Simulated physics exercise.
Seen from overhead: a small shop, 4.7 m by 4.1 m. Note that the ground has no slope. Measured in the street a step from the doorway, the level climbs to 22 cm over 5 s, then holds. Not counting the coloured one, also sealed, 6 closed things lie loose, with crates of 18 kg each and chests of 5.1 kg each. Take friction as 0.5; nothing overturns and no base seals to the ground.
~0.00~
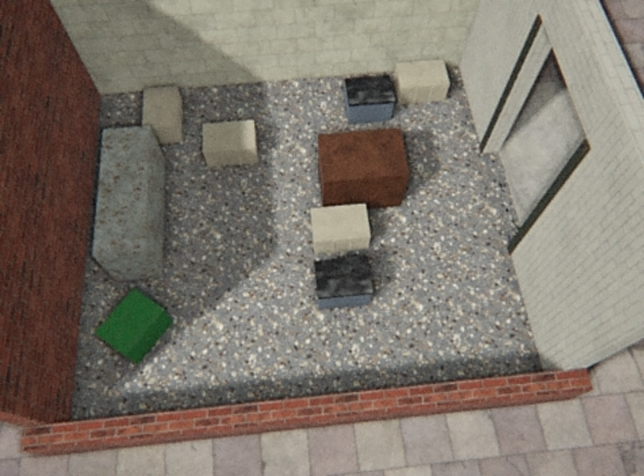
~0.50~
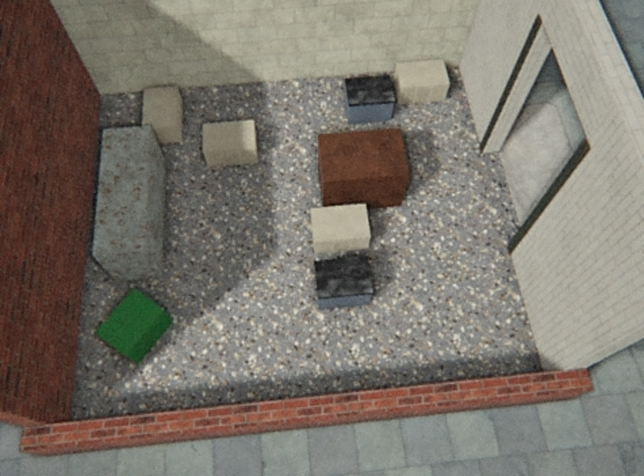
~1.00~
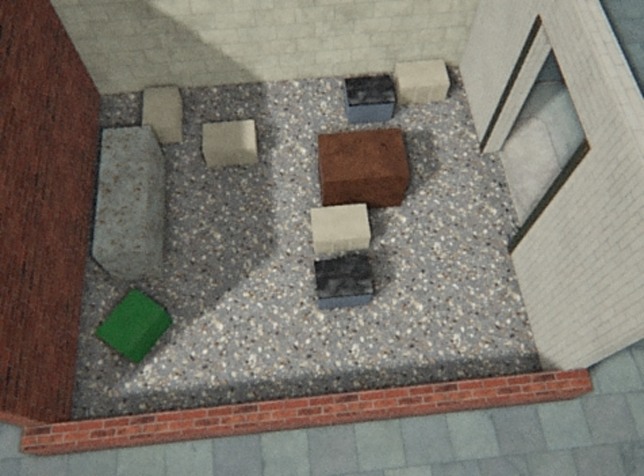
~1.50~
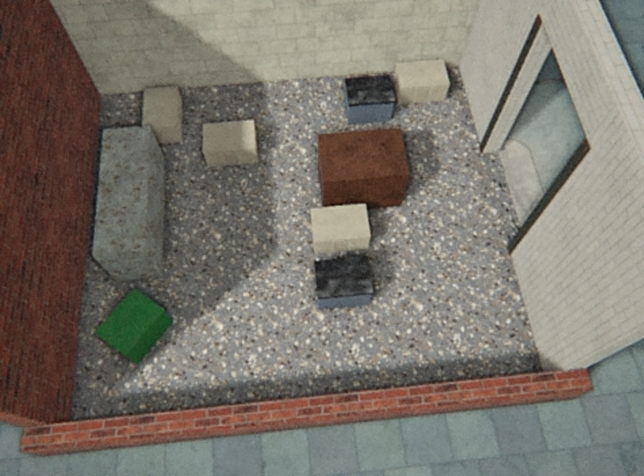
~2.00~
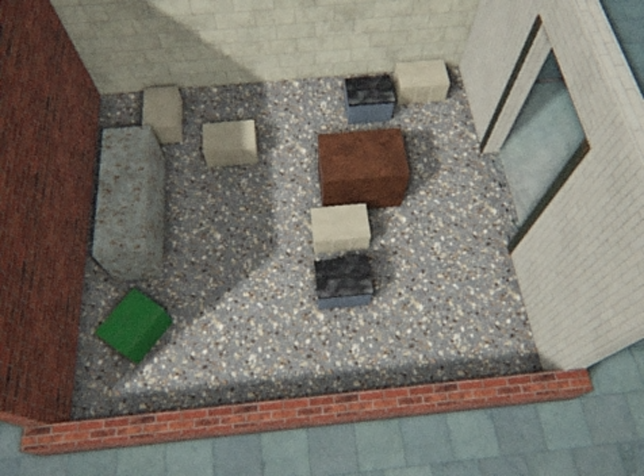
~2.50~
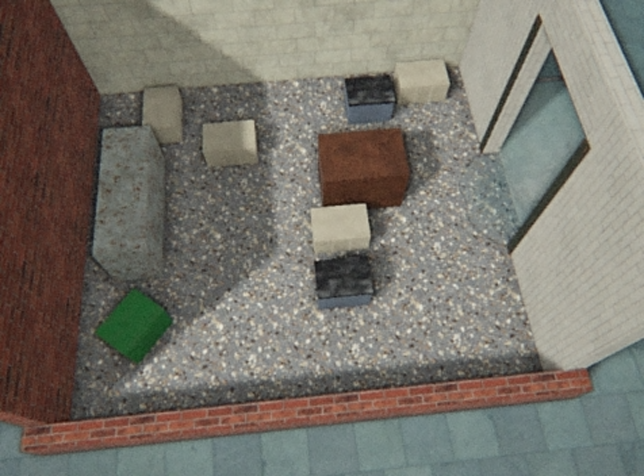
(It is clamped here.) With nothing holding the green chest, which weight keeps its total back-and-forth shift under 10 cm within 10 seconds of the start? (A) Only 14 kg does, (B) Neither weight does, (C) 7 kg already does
B, neither weight does.
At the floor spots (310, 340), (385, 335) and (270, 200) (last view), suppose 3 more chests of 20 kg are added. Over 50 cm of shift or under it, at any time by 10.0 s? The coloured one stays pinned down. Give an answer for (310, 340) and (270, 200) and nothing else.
First one: Beyond the limit; second one: Inside the limit.
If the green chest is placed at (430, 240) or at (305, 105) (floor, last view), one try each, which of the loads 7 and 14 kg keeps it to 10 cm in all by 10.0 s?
No load; no load.
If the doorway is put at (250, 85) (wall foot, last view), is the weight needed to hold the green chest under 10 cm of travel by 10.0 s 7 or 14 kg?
If so, both fall short.
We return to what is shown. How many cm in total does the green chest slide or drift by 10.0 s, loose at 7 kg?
I'd say roughly 60 centimetres in all.
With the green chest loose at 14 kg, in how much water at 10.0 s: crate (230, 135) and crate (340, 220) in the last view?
I'd put it at 6 cm and 5 cm respectively.
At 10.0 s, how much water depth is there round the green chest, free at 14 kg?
Close to 9 cm deep.
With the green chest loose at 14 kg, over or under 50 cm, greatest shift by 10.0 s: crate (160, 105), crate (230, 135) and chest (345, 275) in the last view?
Well, that's below half a metre, below half a metre, and beyond half a metre.
After 3.5 s the green chest would be 0 cm from its start with 7 kg and 0 cm from its start with 14 kg; 0 cm of water round it then.
After 4.5 s the green chest would be 0 cm from its start with 7 kg and 0 cm from its start with 14 kg; 0 cm of water round it then.
After 7.0 s the green chest would be 0 cm from its start with 7 kg and 0 cm from its start with 14 kg; 1 cm of water round it then.
After 10.0 s the green chest would be 53 cm from its start with 7 kg and 43 cm from its start with 14 kg; 9 cm of water round it then.
